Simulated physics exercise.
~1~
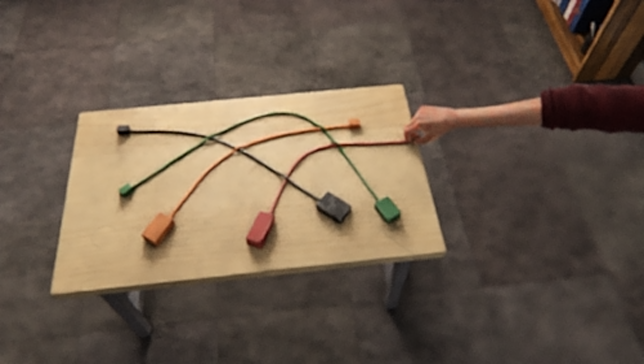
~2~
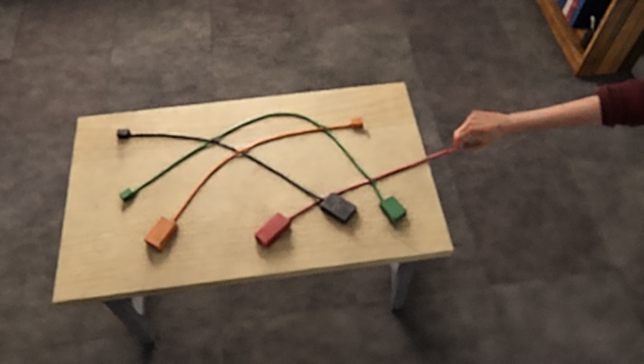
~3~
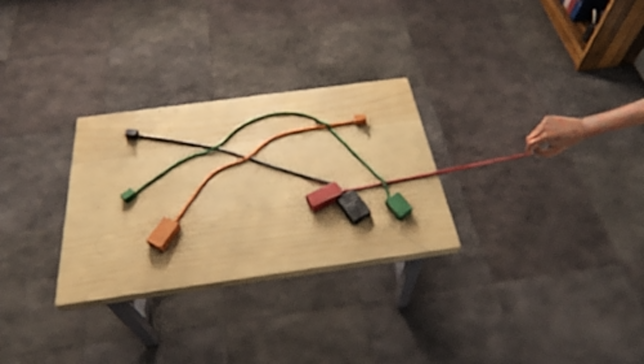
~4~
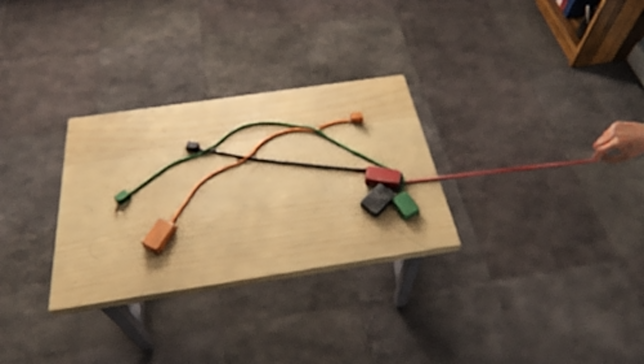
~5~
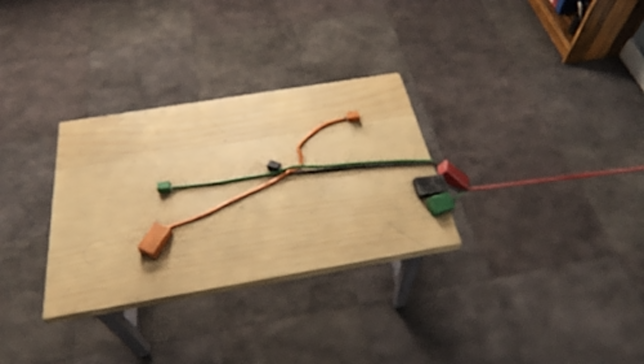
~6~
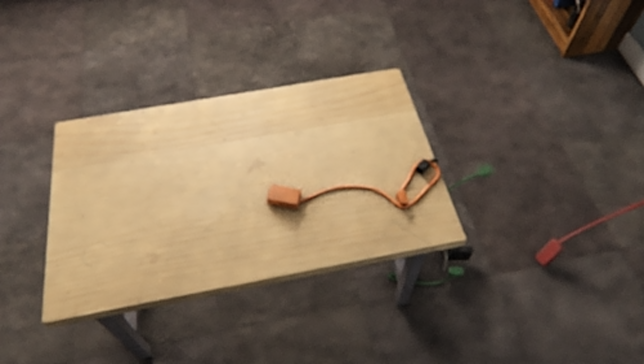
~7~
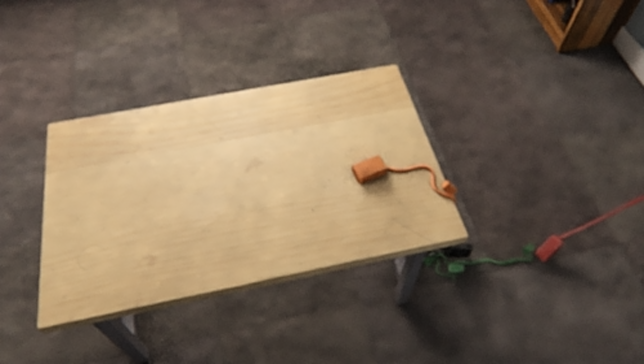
A hand pulled the red lead off the right side of a wooden desk, and its charger dragged the tangled black and green leads over the edge with it, while the orange charger slid across and ended up still on top near the right edge.
